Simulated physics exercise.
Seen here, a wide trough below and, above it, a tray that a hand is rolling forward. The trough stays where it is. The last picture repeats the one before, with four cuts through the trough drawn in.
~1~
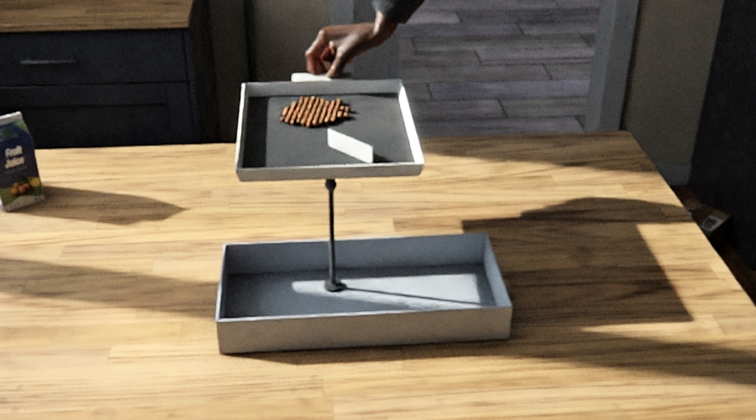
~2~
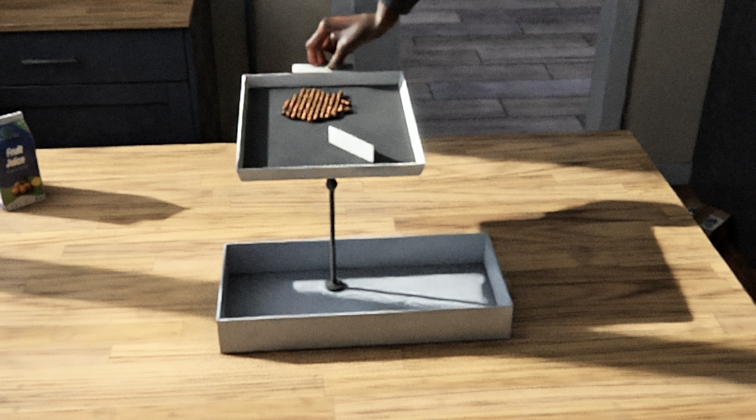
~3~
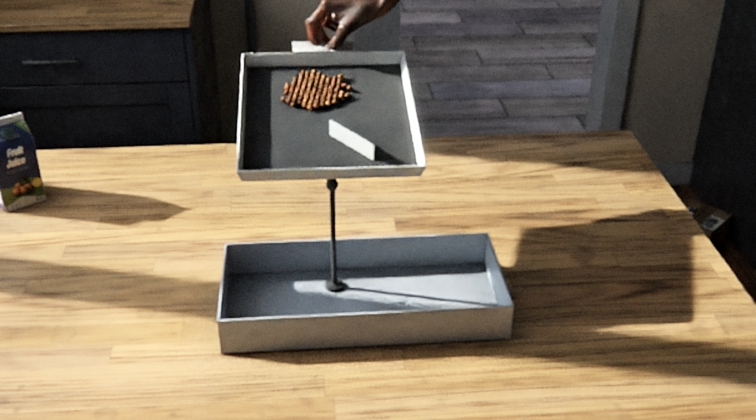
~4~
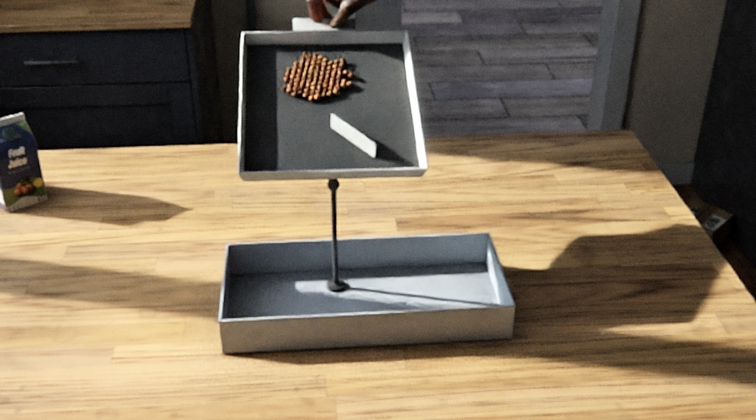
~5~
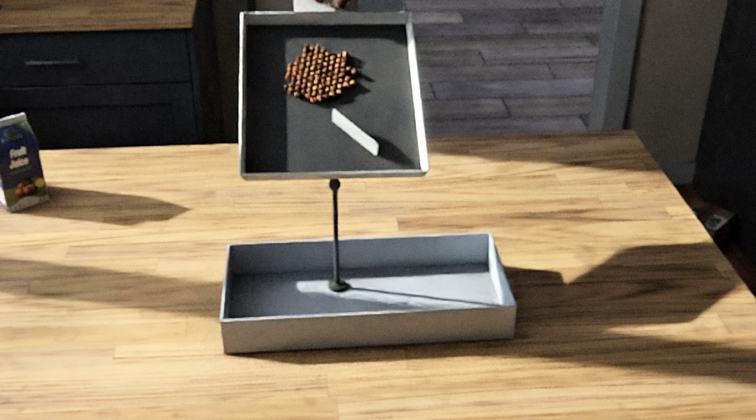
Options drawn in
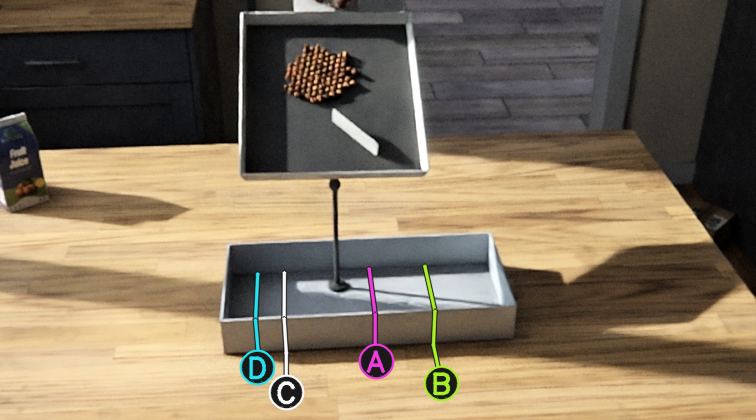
The clip opens on a shallow tray holding a cluster of brown cereal balls and a white fin, on a thin post above a wide trough on a wooden table. A hand at the tray's far edge raises that edge steadily, tilting the tray clearly toward the viewer, while the cluster stays together near the upper left.
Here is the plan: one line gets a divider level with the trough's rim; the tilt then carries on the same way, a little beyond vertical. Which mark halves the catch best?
A beats the others.
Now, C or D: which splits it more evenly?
That would be C.
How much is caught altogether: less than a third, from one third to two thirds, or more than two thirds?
It is more than two thirds.
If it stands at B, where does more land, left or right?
More lands on the left.
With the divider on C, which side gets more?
More lands on the right.
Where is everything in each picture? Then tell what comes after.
Corners of the pouring end at (239, 168) and (420, 161), level; middle of the load at (315, 111), cereal balls, in the first frame.
Corners of the pouring end at (240, 167) and (421, 161), barely tipped; fin from (330, 126) to (373, 146), in the second frame.
Corners of the pouring end at (241, 169) and (422, 164), a little tipped; front corners of the trough at (218, 320) and (513, 306), in the third frame.
Corners of the pouring end at (242, 170) and (423, 166), clearly tipped; far corners at (245, 34) and (404, 33), in the fourth frame.
Corners of the pouring end at (243, 171) and (425, 168), clearly tipped; the right corner sinks a little lower, in the fifth frame.
On the marked copy, line A crosses the front rim at (375, 313); line B crosses the front rim at (434, 310); line C crosses the front rim at (284, 317); line D crosses the front rim at (255, 319).
With A, of what is caught, about half on the left of the divider, about half on the right.
With B, of what is caught, most on the left of the divider, a small part on the right.
With C, of what is caught, about a quarter on the left of the divider, most on the right.
With D, of what is caught, a stray few on the left of the divider, nearly all on the right.
